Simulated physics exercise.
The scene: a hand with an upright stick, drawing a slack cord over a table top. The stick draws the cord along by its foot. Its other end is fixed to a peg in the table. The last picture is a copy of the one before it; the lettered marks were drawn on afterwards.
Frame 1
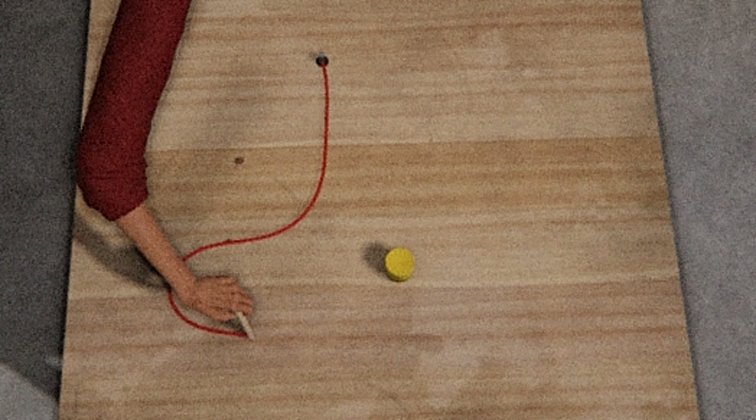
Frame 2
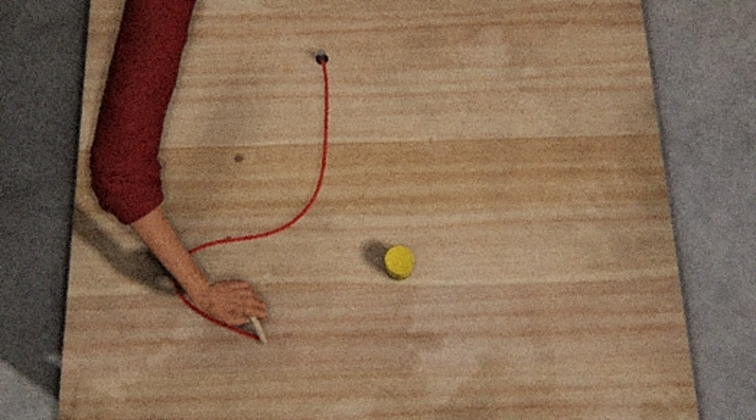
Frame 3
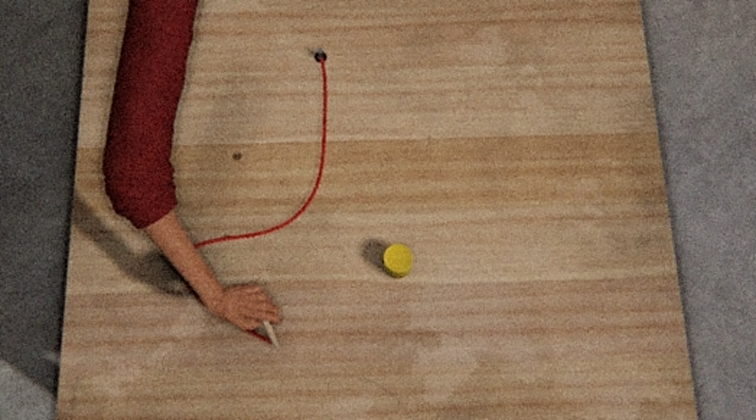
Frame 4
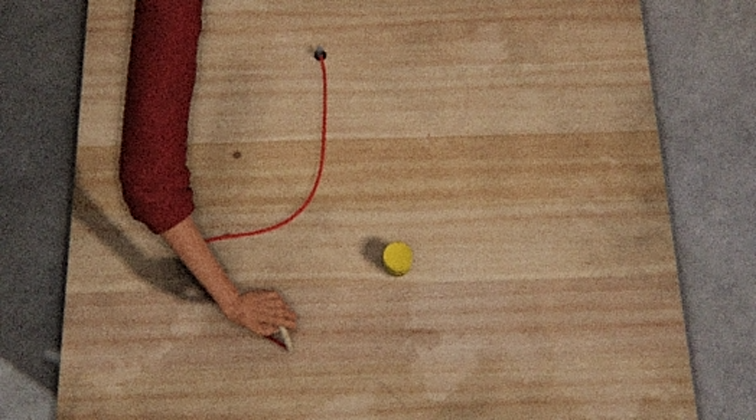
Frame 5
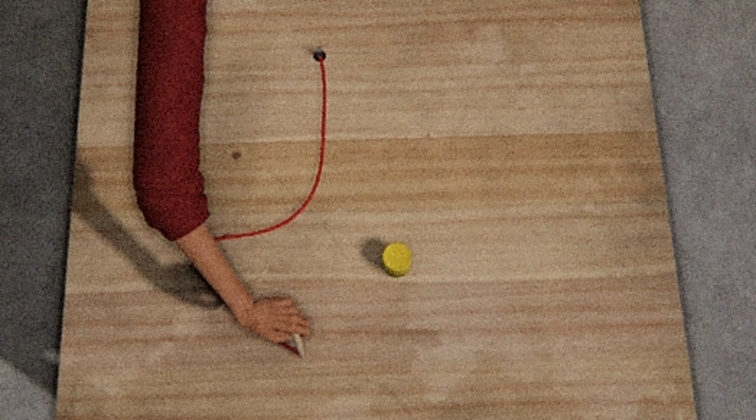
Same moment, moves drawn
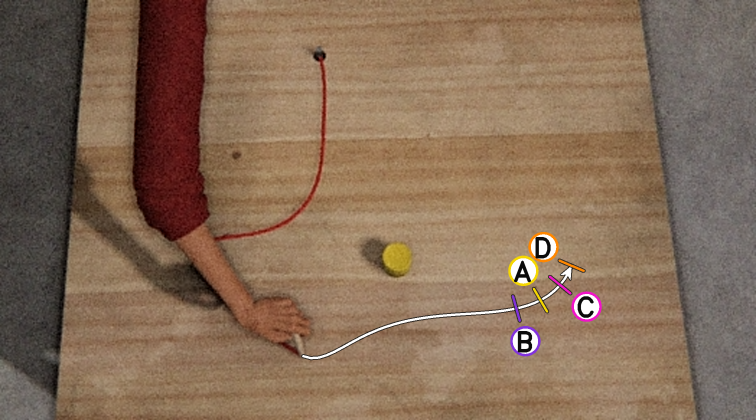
A hand with a stick draws a red cord slowly rightward across the wooden table.
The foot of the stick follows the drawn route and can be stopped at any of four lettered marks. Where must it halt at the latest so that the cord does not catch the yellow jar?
Up to mark A.
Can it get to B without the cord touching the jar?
For that mark, yes.
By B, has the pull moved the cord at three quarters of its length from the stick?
By then, no.
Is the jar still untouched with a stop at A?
For that mark, yes.
On the marked copy, A at (540, 300); B at (516, 308); C at (560, 285); D at (572, 266); the route from (303, 356) via (449, 315) to (572, 266).
Taking A. A third of the way, foot of the stick (384, 328), middle of the cord (269, 231).
Two thirds of the way, foot of the stick (469, 314), middle of the cord (271, 234).
When it is over, foot of the stick (540, 300), middle of the cord (321, 246); nothing has been touched.
As for the rest, B is safe but short; C brings the cord against the jar; D brings the cord against the jar.
